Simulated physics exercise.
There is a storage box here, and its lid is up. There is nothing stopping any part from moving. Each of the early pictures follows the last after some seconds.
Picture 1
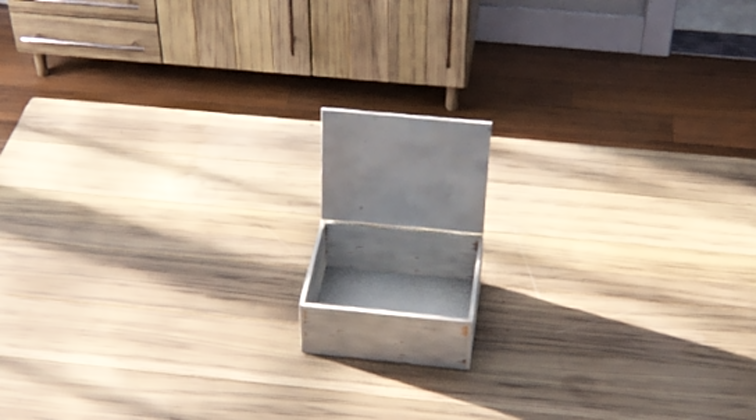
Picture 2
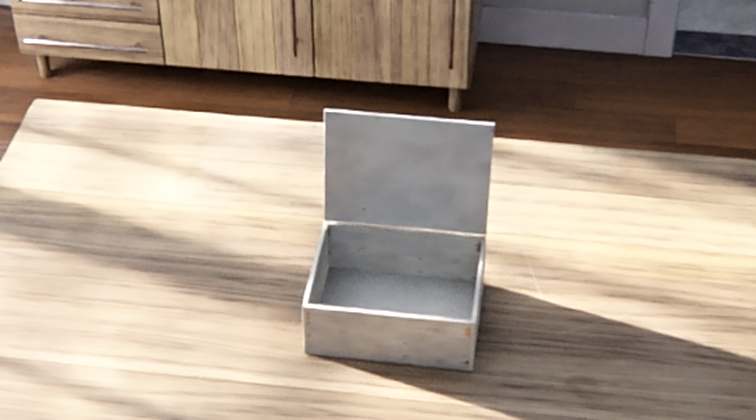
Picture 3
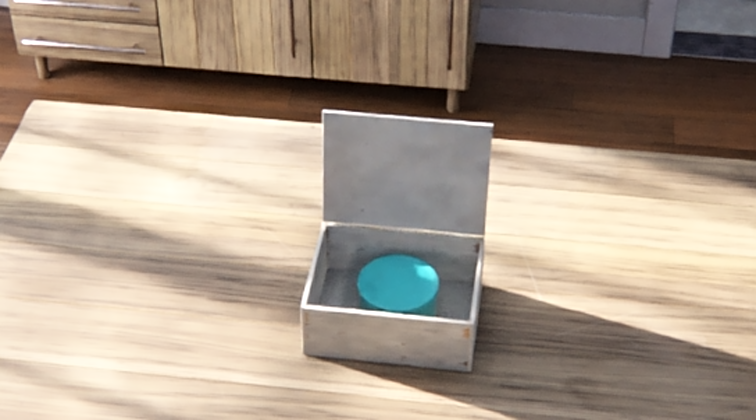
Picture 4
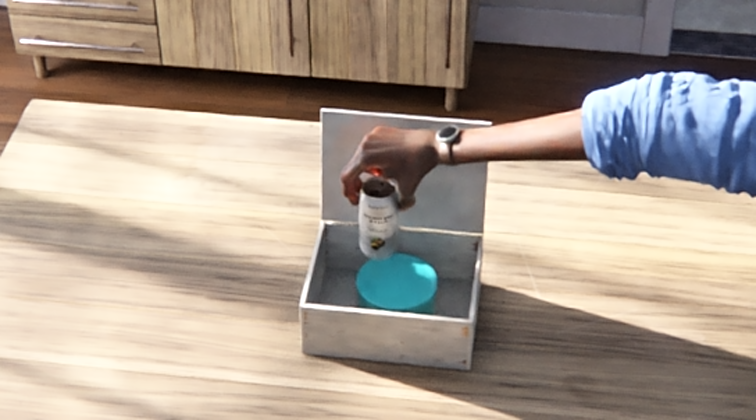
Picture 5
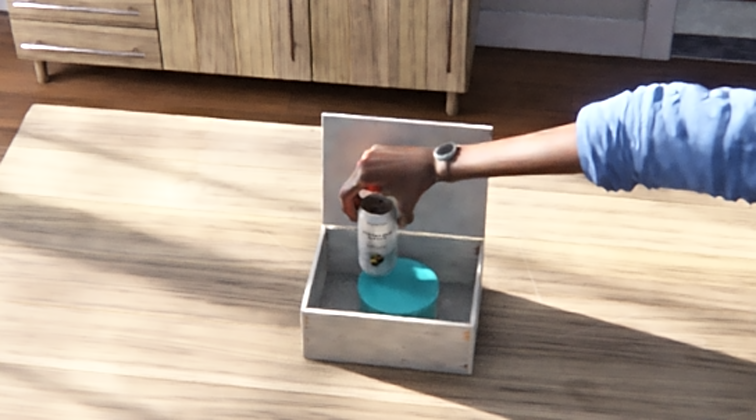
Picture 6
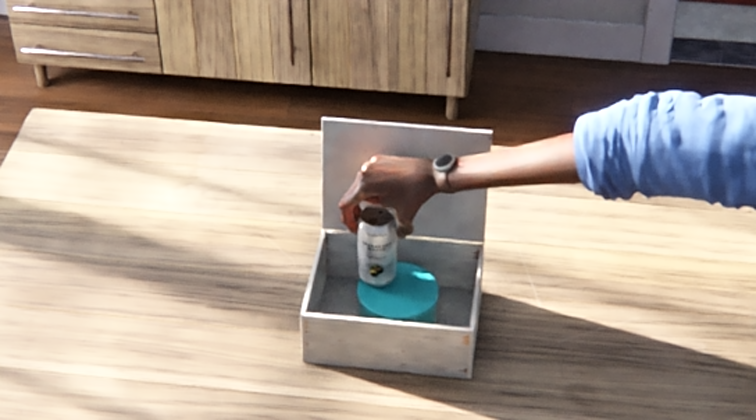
A turquoise tub appears in an open box, then a hand lowers a white can inside.
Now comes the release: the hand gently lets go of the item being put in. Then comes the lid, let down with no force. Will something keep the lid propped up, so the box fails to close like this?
The lid is not fully lowered.
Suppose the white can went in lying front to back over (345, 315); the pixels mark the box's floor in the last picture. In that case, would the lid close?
Then it closes.
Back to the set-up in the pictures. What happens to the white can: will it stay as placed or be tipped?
The white can ends up leaning.
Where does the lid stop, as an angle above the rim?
It comes to about 18°.
Then, 1.50 s past the last view, lid 67° above the rim.
Then, 2.00 s past the last view, lid 27° above the rim; white can rocked 72° from its first pose near (369, 292).
Finally, lid 18° above the rim; down or leaning hard in the box, white can; turquoise tub still in place. Final places as the last picture's camera would see them, white can near (366, 290).
